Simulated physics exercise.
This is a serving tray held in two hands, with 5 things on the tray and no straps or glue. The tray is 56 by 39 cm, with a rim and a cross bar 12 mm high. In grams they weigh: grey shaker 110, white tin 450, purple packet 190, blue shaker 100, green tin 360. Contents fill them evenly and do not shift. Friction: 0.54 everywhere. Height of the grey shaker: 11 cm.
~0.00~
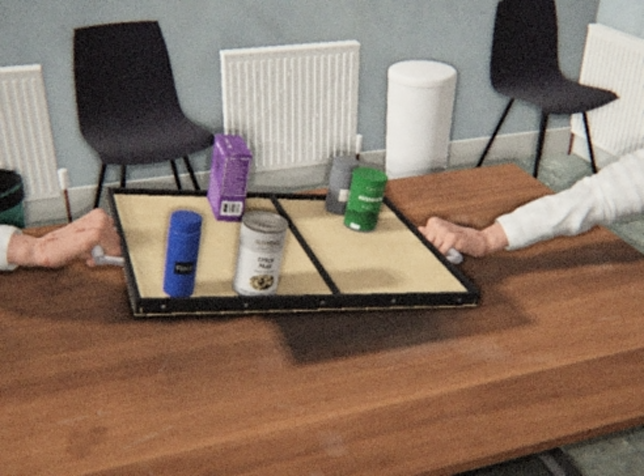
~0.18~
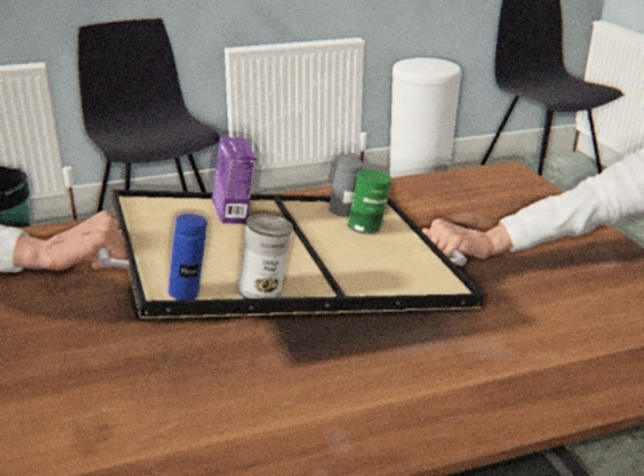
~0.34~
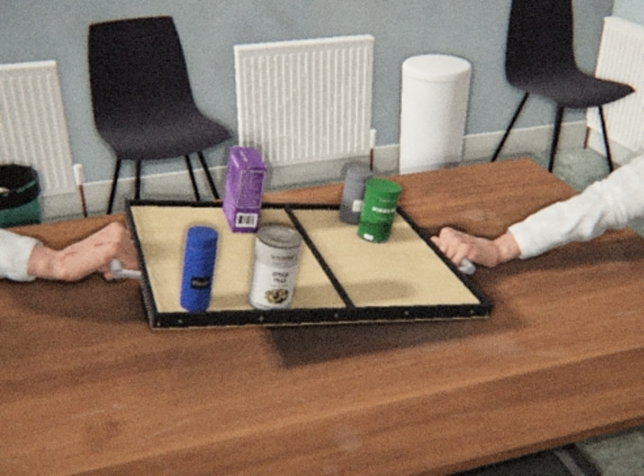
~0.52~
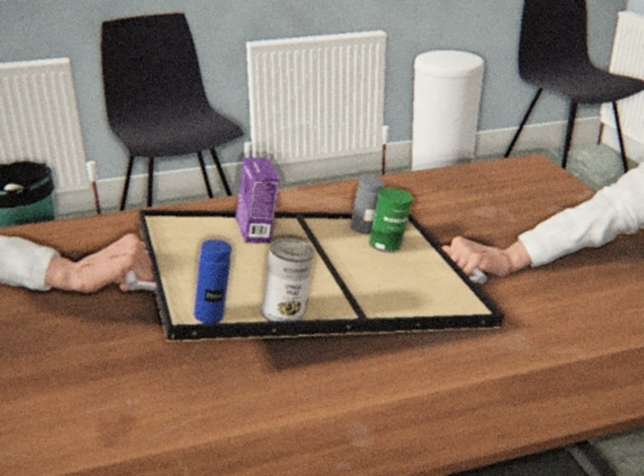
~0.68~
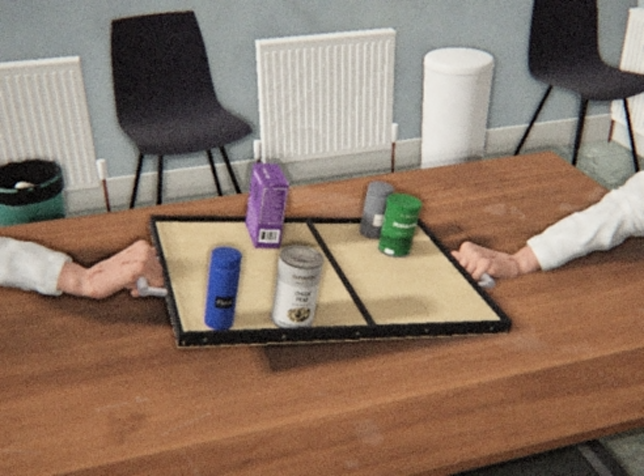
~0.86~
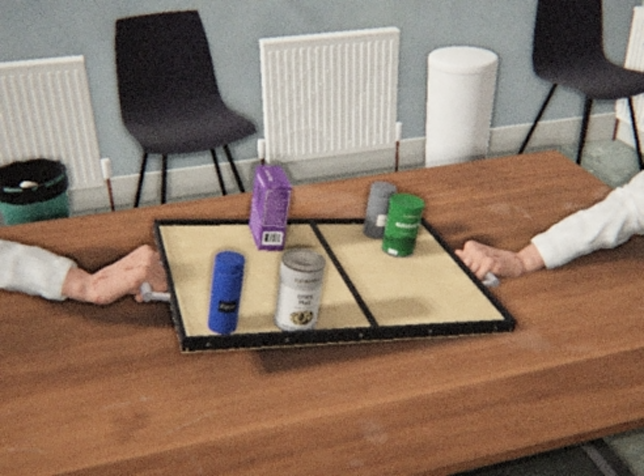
The clip opens with two hands holding a black-rimmed tray, carrying five containers, above a wooden table. The hands lower the tray until its right edge meets the tabletop, while the view drifts slightly left and upward. The tray then levels very slightly but stays tilted, its containers keeping their places.
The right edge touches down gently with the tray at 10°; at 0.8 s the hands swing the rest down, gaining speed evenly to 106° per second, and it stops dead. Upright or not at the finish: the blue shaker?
The blue shaker tips over.
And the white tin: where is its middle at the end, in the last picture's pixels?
Around (291, 324).
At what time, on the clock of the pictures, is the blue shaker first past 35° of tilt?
At about 1.3 s.
After 1.06 s, tray flat on the table; blue shaker tipped 11° from how it sat near (210, 336); purple packet tipped 12° from how it sat.
After 1.36 s, tray flat on the table; blue shaker now off the tray; purple packet tipped 62° from how it sat.
At rest (3.2 s), off the tray and tipped over, blue shaker; tipped over on the tray, purple packet; the other 3 in place, give or take 5 cm. In the last view, blue shaker near (159, 354).
